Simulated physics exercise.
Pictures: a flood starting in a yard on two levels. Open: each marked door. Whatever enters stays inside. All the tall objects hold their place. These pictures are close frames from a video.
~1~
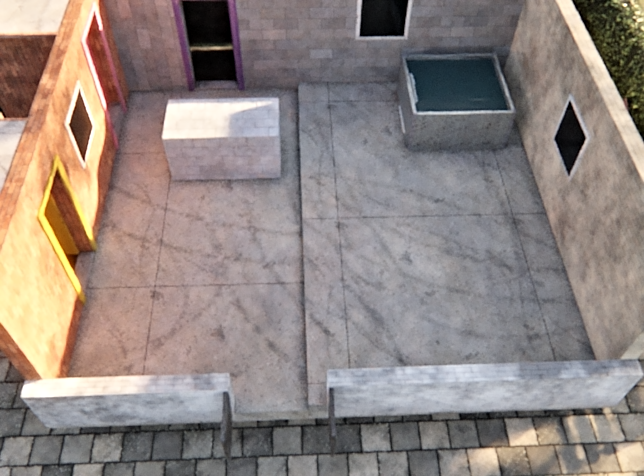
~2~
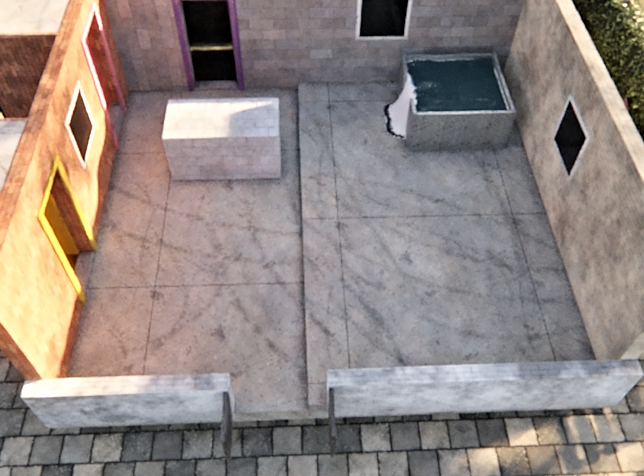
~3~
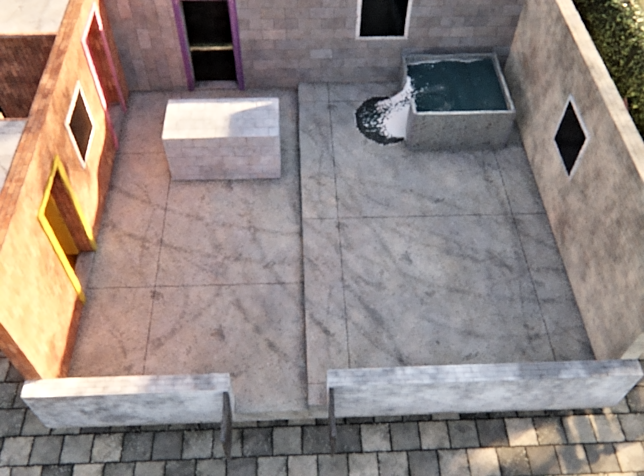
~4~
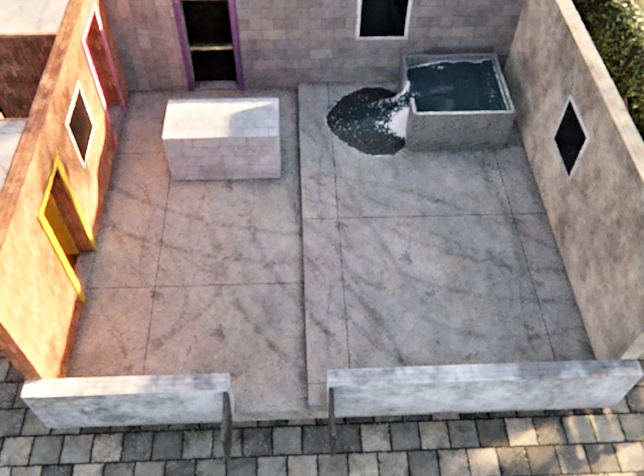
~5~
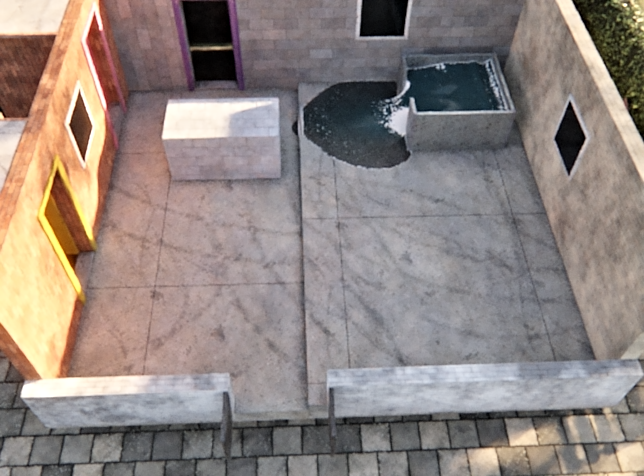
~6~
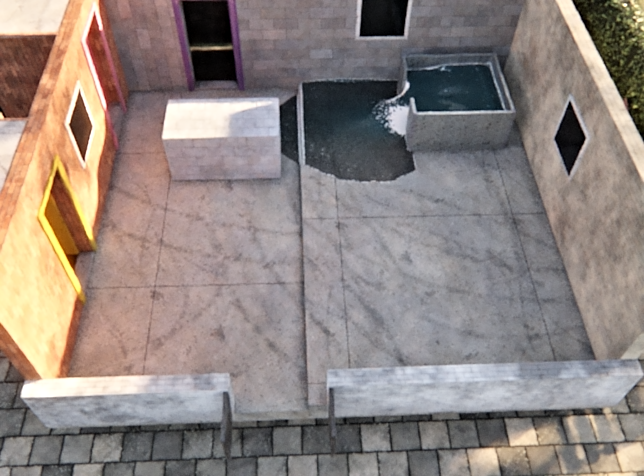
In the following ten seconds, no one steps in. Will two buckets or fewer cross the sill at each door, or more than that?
Outcome: The yellow door does not top two buckets; the purple door tops two buckets; the pink door does not top two buckets.
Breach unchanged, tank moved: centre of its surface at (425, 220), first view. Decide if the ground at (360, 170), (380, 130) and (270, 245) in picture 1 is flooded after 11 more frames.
Result: Spared; spared; inundated.
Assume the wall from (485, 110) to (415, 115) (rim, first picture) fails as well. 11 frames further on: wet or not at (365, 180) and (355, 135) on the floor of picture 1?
The first spot is swamped, the second spared.
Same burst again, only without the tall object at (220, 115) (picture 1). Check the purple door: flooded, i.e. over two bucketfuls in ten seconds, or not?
Lab note - purple door crosses the line.
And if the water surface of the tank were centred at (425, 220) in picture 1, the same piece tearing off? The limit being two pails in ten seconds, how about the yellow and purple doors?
I would say the yellow one tops the mark and the purple one remains below the mark.
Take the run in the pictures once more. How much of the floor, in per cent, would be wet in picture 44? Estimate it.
Roughly 60 percent.
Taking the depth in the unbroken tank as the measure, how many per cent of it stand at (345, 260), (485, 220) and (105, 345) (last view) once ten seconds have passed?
Respectively 0, 0 and 10 per cent.
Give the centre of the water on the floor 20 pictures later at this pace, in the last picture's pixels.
I'd place it roughly at (308, 140).
A moment on, water covers 25 % of the floor; the yellow door not reached, the purple door wet at the sill, nothing in, the pink door not reached.
Next, water covers 35 % of the floor; the yellow door not reached, the purple door under two buckets in, the pink door wet at the sill, nothing in.
Then, water covers 55 % of the floor; the yellow door not reached, the purple door under two buckets in, the pink door under two buckets in.
Later, water covers 60 % of the floor; the yellow door wet at the sill, nothing in, the purple door over two buckets in, the pink door under two buckets in.
In the end, water covers 60 % of the floor; the yellow door under two buckets in, the purple door far over two buckets in, the pink door under two buckets in.
